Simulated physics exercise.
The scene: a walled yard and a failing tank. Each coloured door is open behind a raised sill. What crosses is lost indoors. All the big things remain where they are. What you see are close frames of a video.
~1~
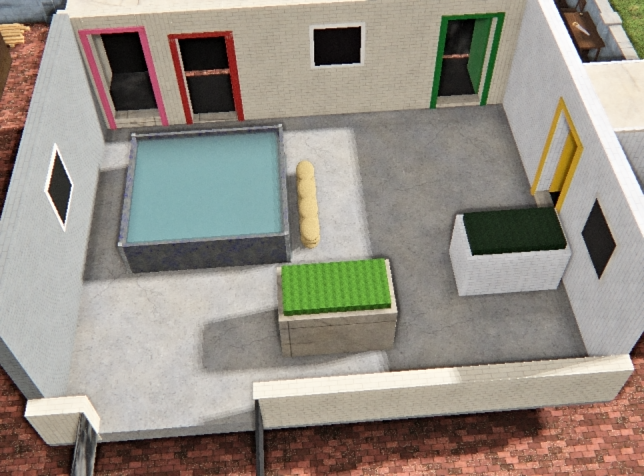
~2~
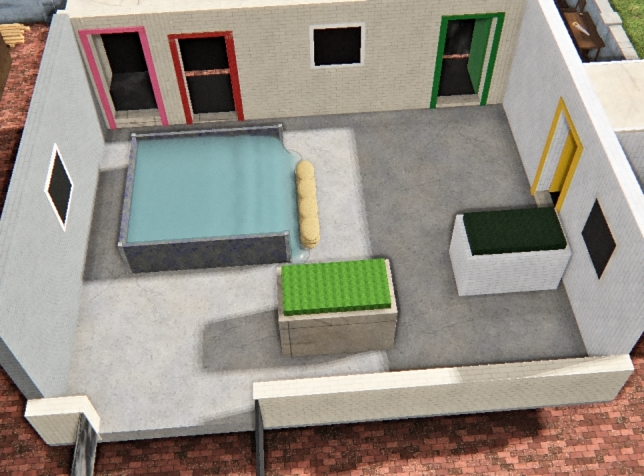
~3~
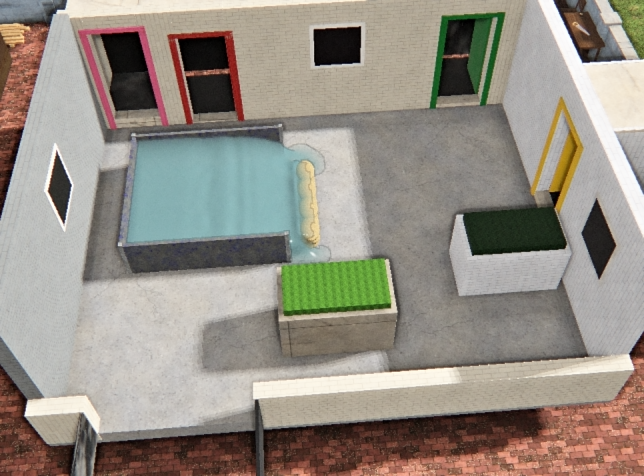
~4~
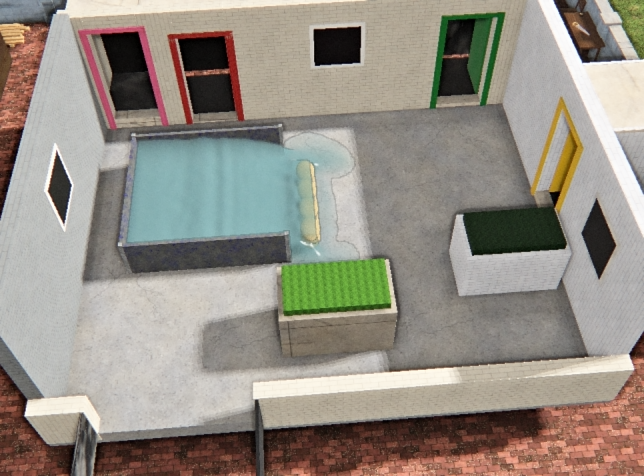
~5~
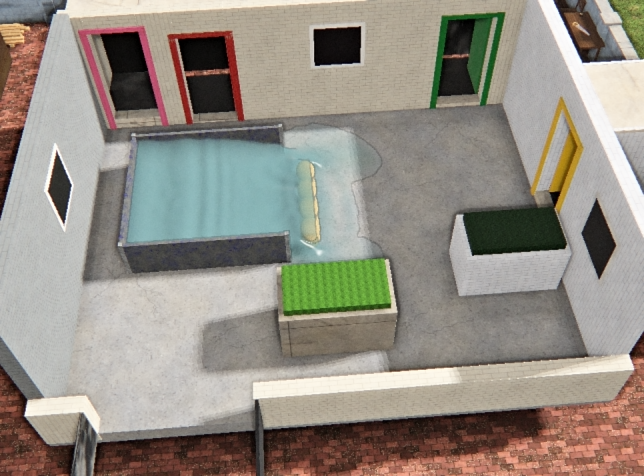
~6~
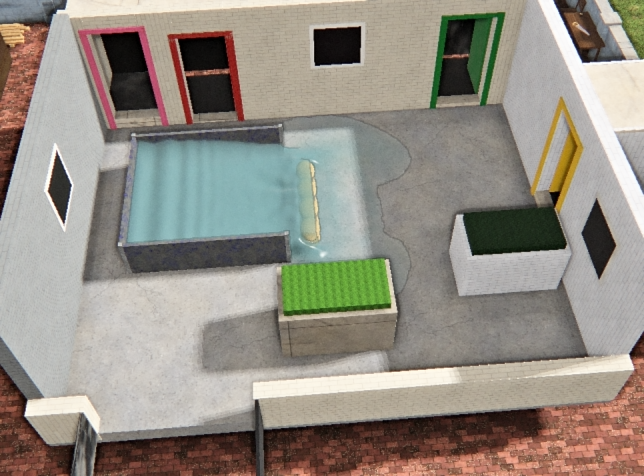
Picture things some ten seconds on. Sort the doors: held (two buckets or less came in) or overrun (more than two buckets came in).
Sorted: Green door overrun, red door held, yellow door overrun, pink door held.
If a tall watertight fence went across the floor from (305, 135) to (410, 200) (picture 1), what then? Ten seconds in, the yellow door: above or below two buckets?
My guess is that the yellow one exceeds the limit.
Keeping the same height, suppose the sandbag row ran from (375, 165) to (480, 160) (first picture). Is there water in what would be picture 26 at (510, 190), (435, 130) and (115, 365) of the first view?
The three points come out soaked, soaked and untouched.
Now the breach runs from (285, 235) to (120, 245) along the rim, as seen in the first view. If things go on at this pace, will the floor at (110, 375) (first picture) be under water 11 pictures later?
At that place: Covered.
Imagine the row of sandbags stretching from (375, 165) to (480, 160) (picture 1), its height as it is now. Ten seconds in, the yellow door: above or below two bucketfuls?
Briefly, the yellow one tops the limit.
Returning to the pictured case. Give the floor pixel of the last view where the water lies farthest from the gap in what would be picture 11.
Roughly at (497, 136).
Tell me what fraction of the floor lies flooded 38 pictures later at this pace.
About 75 %.
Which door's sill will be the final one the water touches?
That would be the pink-painted one.
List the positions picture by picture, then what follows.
The first frame shows the open tank at (206, 185) is whole and still.
In the second frame, water pours out at (283, 196) and has run to (286, 152).
In the third frame, the front is at a hidden place, out from the gap at (283, 197).
In the fourth frame, the front is at a hidden place, out from the gap at (283, 197).
In the fifth frame, the front is at a hidden place, out from the gap at (283, 197).
In the sixth frame, the front is at a hidden place, out from the gap at (283, 197).
A moment on, water covers 40 % of the floor; the green door wet at the sill, nothing in, the red door not reached, the yellow door not reached, the pink door not reached.
Next, water covers 50 % of the floor; the green door wet at the sill, nothing in, the red door not reached, the yellow door wet at the sill, nothing in, the pink door not reached.
Then, water covers 55 % of the floor; the green door under two buckets in, the red door wet at the sill, nothing in, the yellow door under two buckets in, the pink door not reached.
Later, water covers 75 % of the floor; the green door far over two buckets in, the red door wet at the sill, nothing in, the yellow door over two buckets in, the pink door wet at the sill, nothing in.
In the end, water covers 95 % of the floor; the green door far over two buckets in, the red door wet at the sill, nothing in, the yellow door over two buckets in, the pink door wet at the sill, nothing in.
